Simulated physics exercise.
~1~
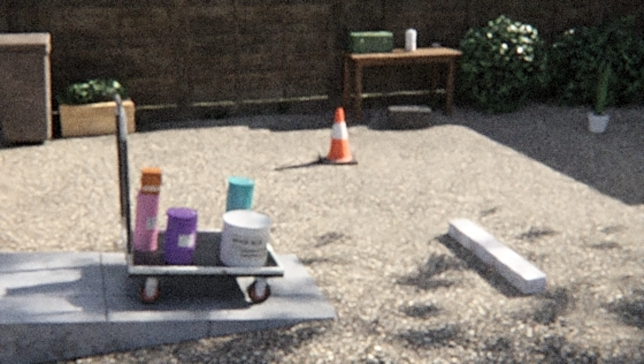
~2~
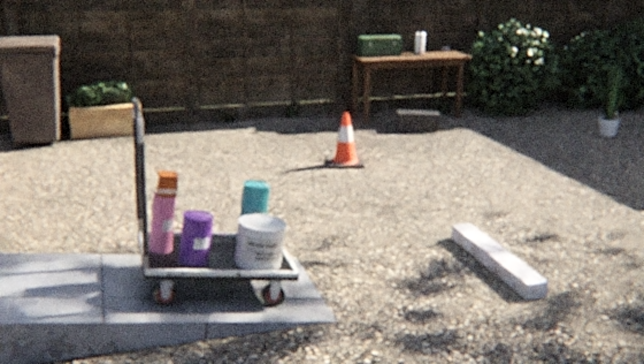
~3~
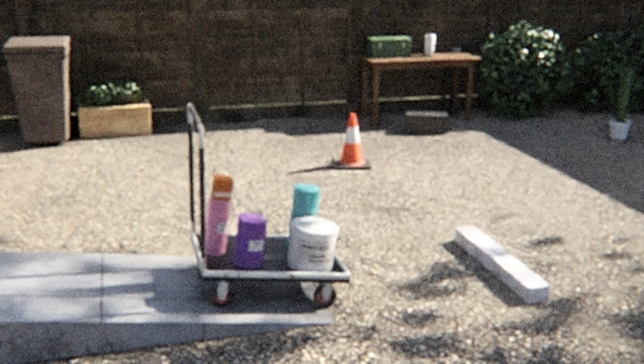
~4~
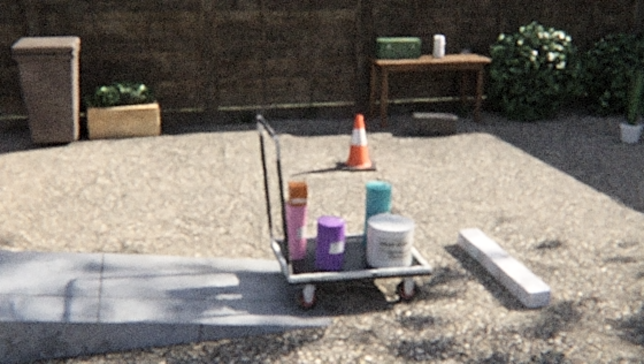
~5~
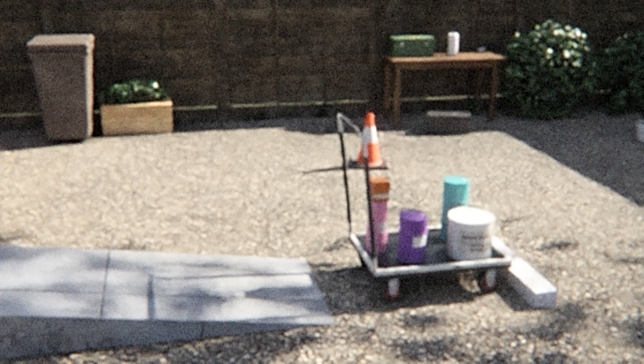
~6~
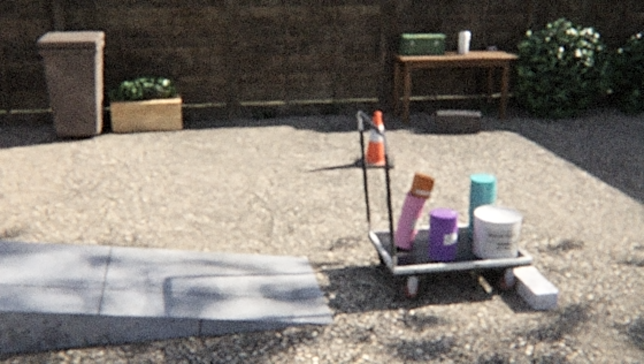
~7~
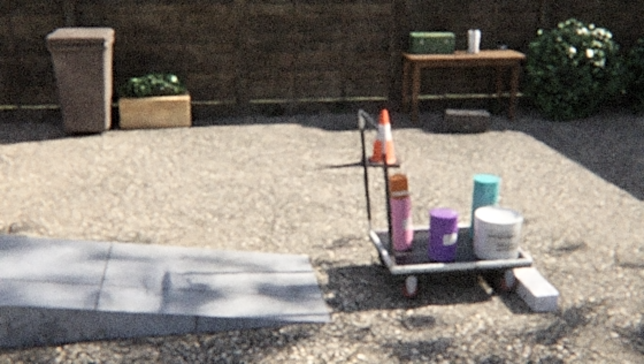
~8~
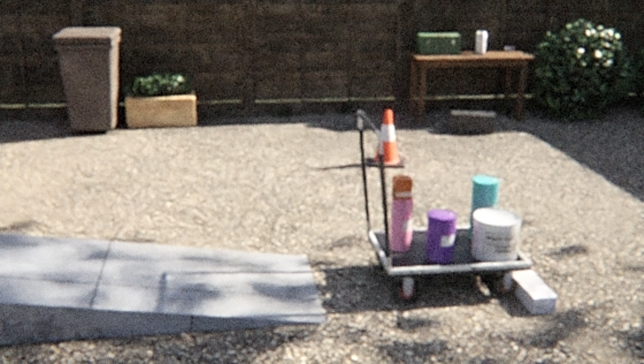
Loaded flat trolley rolling right off a ramp to a white kerb, its pink canister and orange box tipping, then settling upright aboard.
